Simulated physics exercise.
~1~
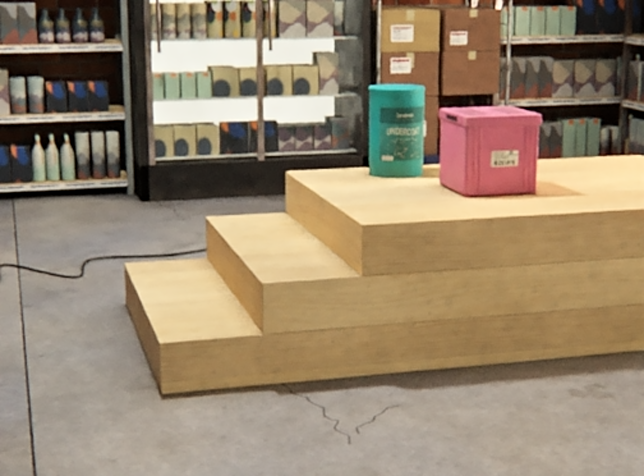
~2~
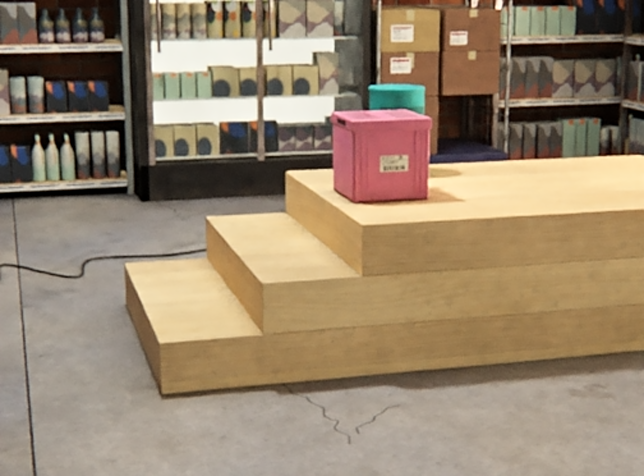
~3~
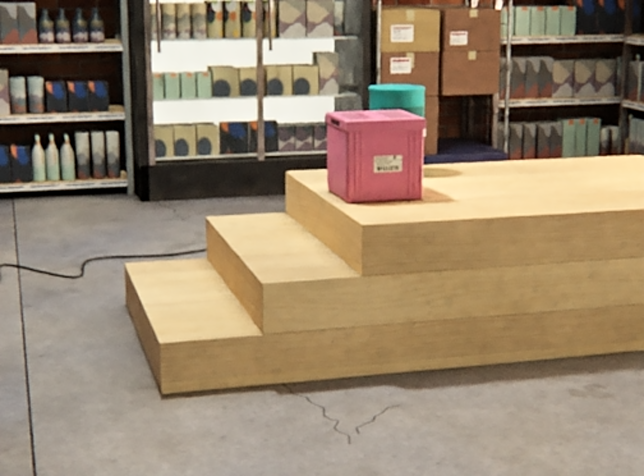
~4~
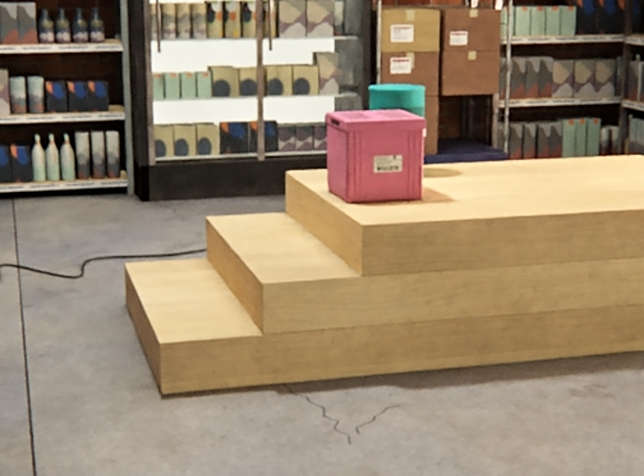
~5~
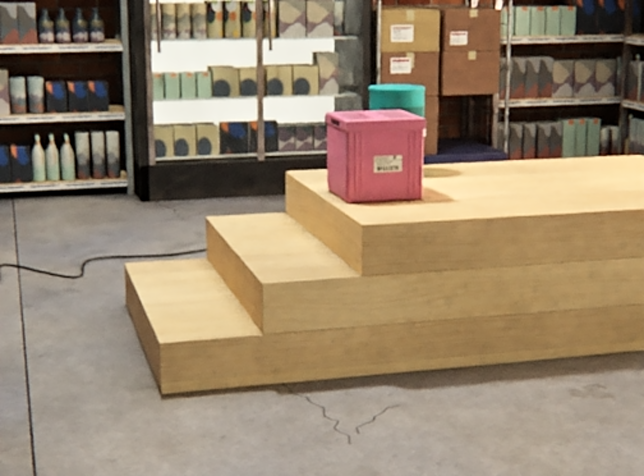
A pink tote slides left along the top of a pale wooden stepped platform in a store, passing in front of a turquoise pail and partly hiding it, then stops near the edge above the lower steps and stays there, still upright.
